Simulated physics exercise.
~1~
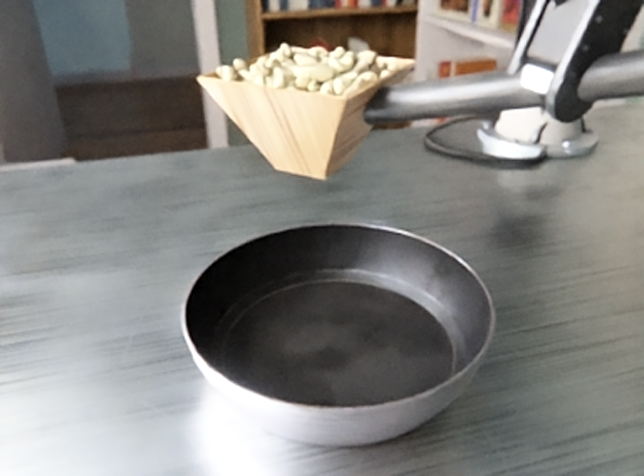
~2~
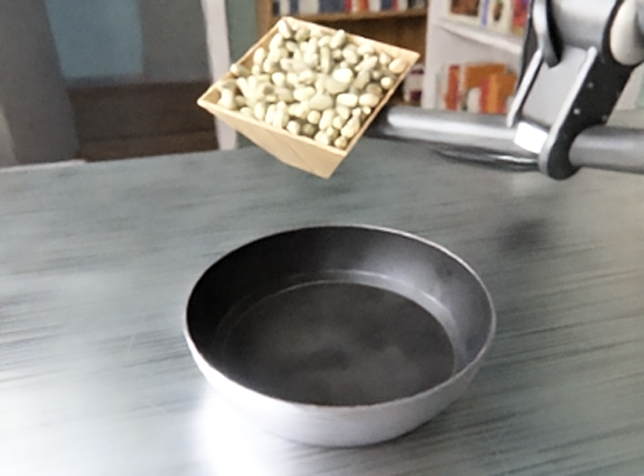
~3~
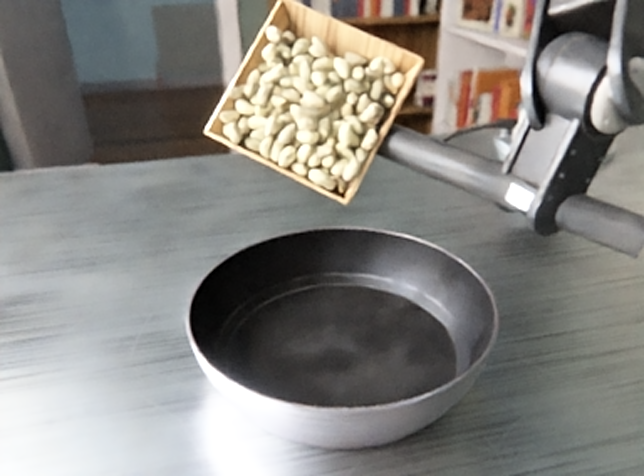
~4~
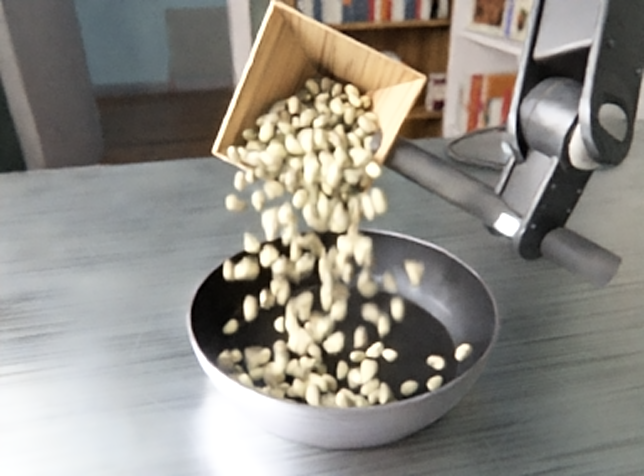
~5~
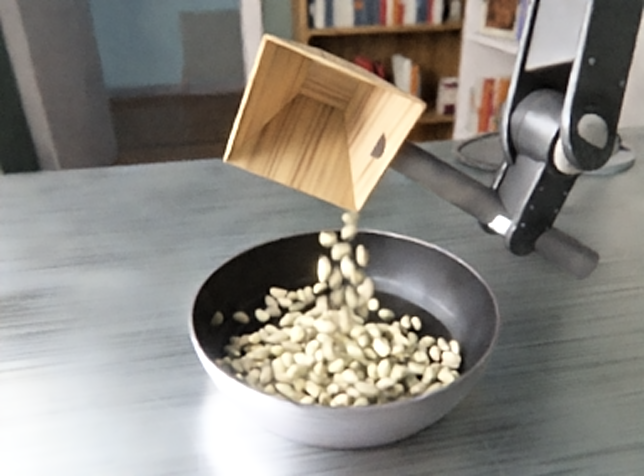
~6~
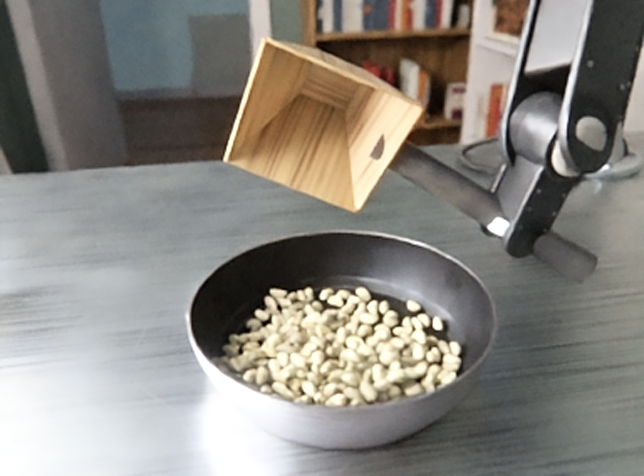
The clip opens on a flared wooden scoop heaped with pale white beans, held by a mechanical arm above an empty dark pan on a grey table, with bookshelves behind. The arm steadily tips the scoop, turning its open mouth toward the viewer while the beans stay inside. As the tilt steepens, the beans spill over the lower edge and tumble into the pan in a thick cascade. The flow thins to a narrow trickle as the scoop nearly empties. Finally the scoop hangs tipped and empty, and the beans lie spread across the pan.
